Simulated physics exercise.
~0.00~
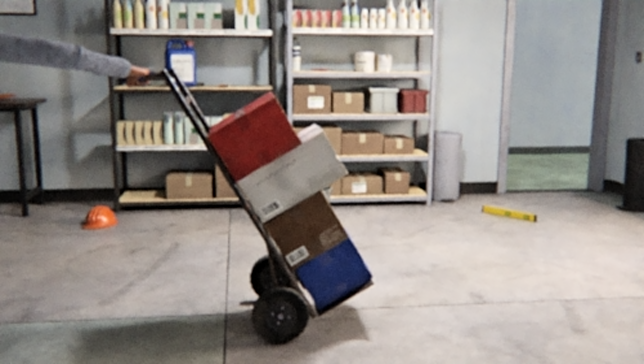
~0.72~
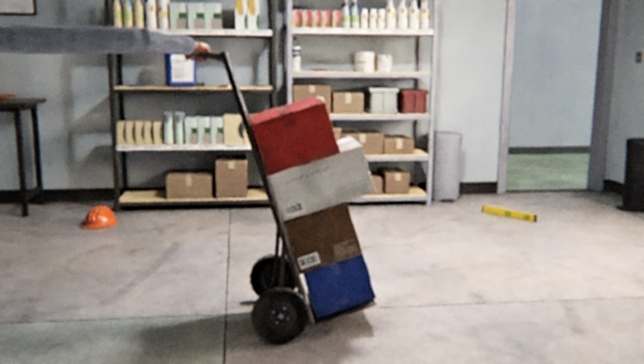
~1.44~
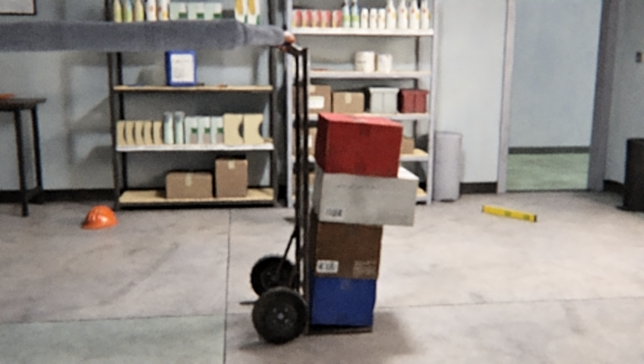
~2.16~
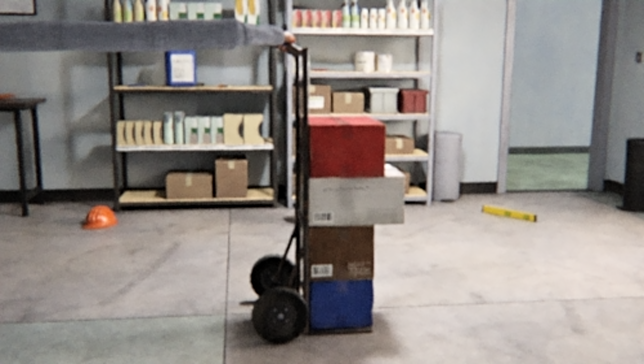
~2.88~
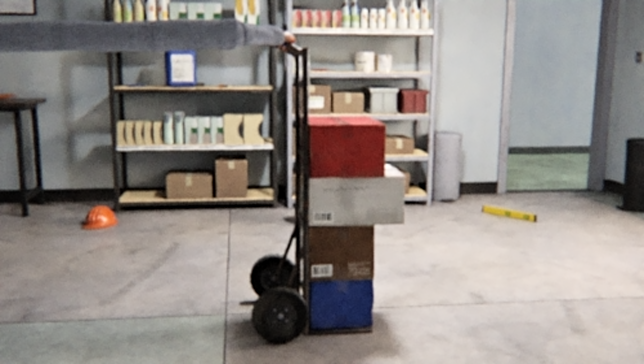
A loaded sack truck swings upright by hand, its four stacked boxes wobbling, then standing still.
